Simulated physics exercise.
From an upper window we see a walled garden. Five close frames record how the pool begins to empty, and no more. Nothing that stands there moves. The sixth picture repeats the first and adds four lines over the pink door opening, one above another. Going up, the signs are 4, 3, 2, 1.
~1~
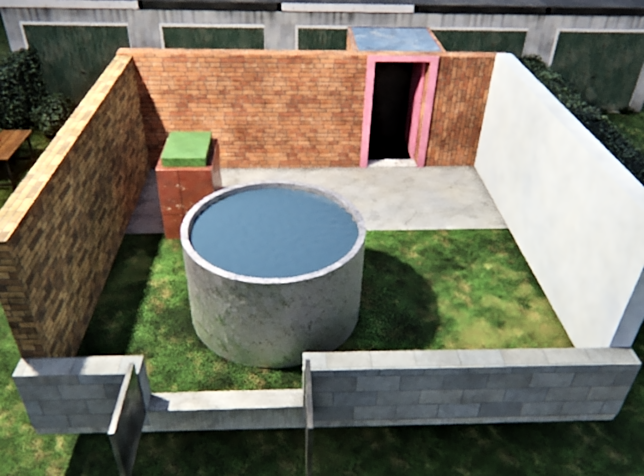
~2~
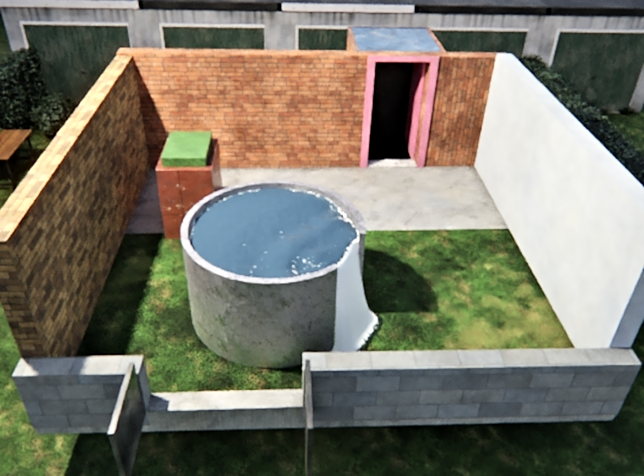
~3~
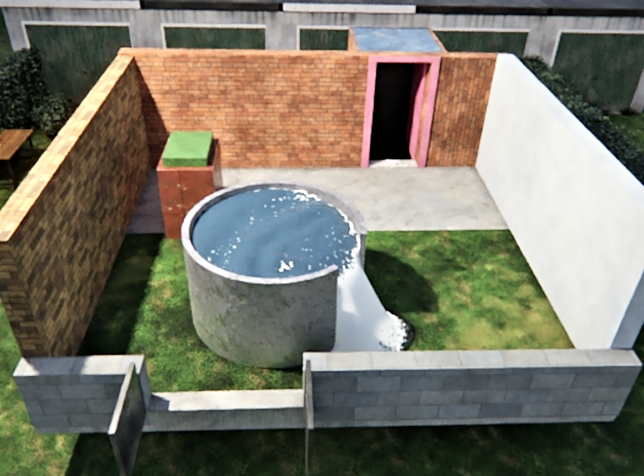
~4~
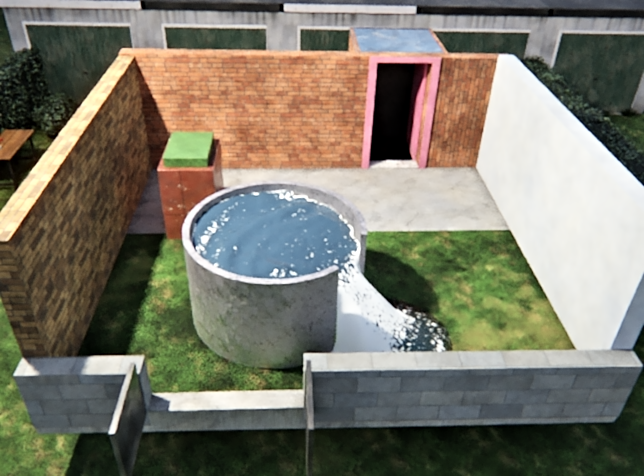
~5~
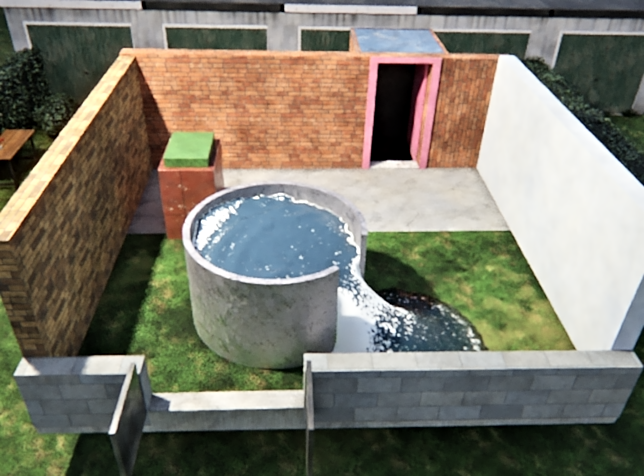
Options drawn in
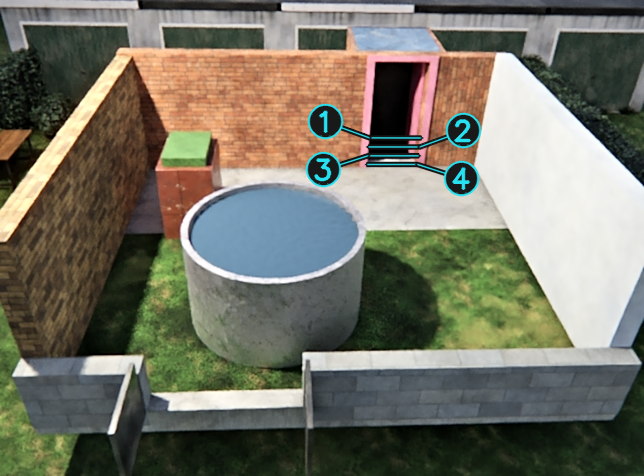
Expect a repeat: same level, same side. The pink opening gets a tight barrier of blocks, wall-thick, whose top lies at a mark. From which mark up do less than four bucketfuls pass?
3 will do.
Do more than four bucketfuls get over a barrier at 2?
No, not at all.
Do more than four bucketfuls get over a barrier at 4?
Yes, that goes wrong.
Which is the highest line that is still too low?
It is 4.
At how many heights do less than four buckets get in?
Three of the four.
On the marked copy, 1 at (395, 137); 2 at (394, 146); 3 at (393, 155); 4 at (392, 164); from the bottom up 4, 3, 2, 1.
With 1, nothing gets over.
With 2, nothing gets over.
With 3, a splash gets over, under a bucket.
With 4, dozens of bucketfuls pour in.
